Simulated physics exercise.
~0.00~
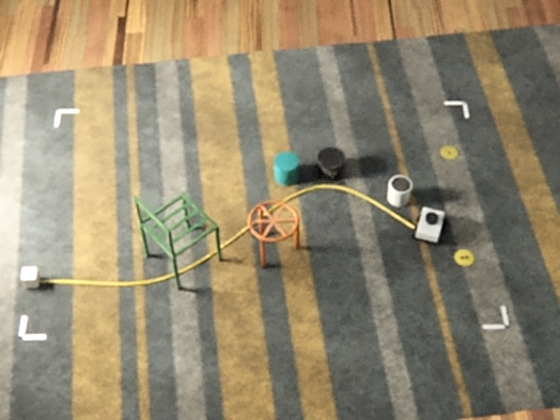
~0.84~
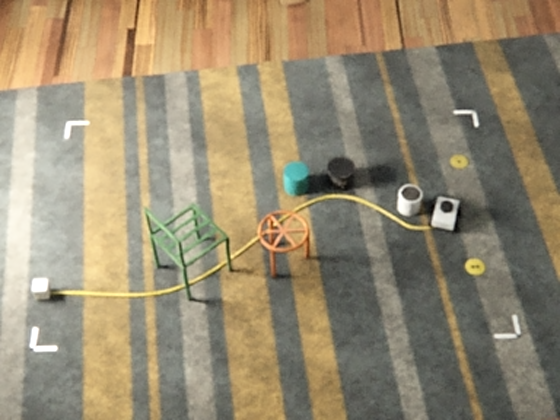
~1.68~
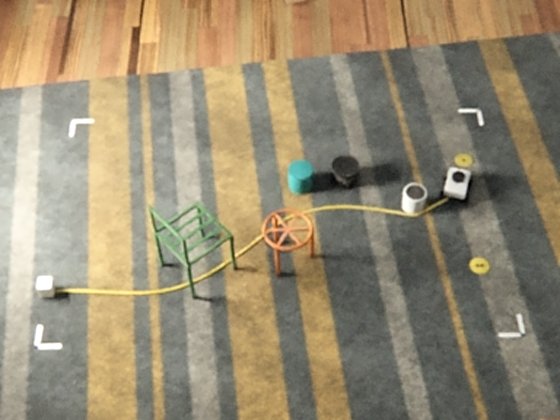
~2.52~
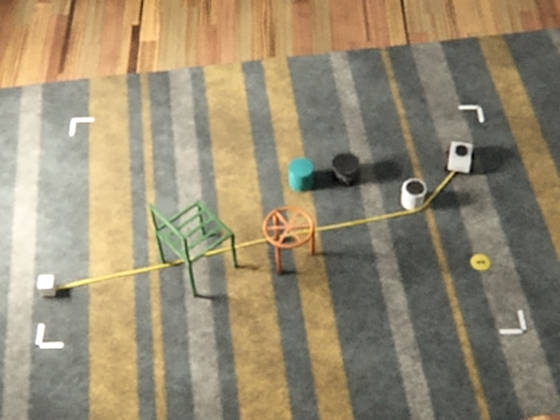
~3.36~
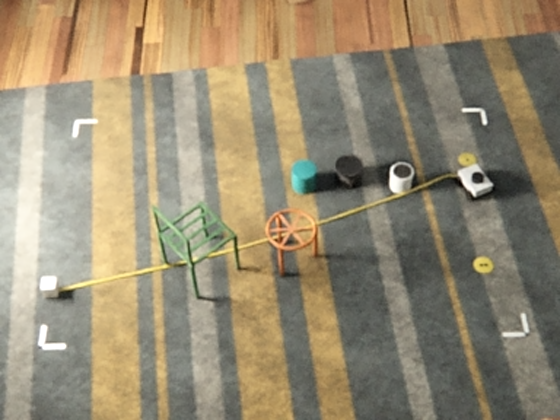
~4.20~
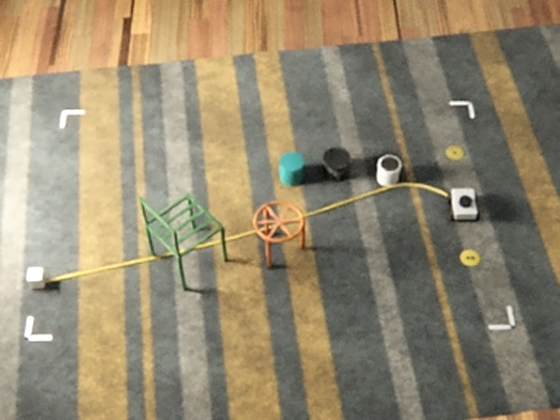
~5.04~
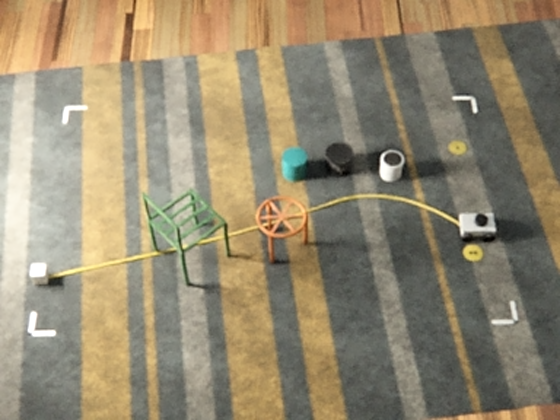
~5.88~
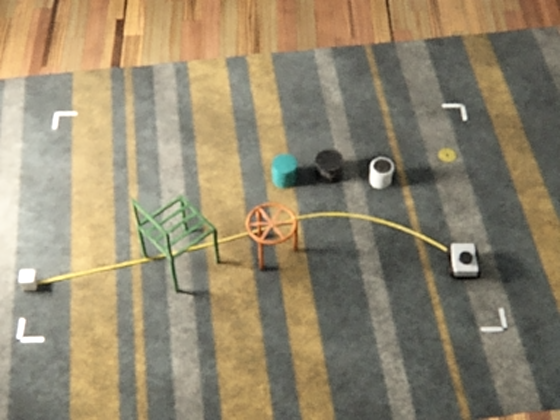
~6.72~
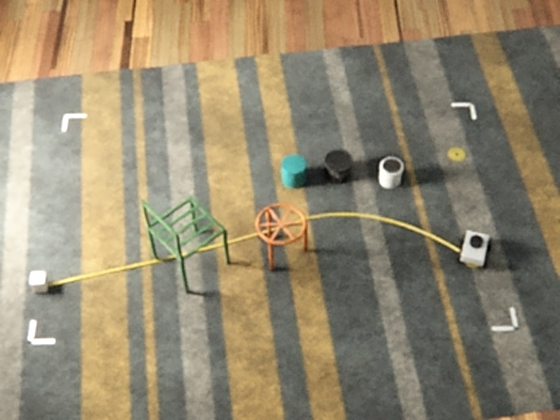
A striped grey and gold rug on a wooden floor, marked with white corner brackets and two yellow spots, is seen from high above. A yellow lead runs from a small white block at left, past a green chair and an orange stool, to a small white cart at right, with teal, black and white containers beyond. The cart moves up past the white pot, and the lead pulls straight against it. As the cart turns right and down, the pot shifts slightly left and up. The cart continues downward, covering the lower yellow spot, and ends at right with the lead gently curved, clear of the displaced pot.
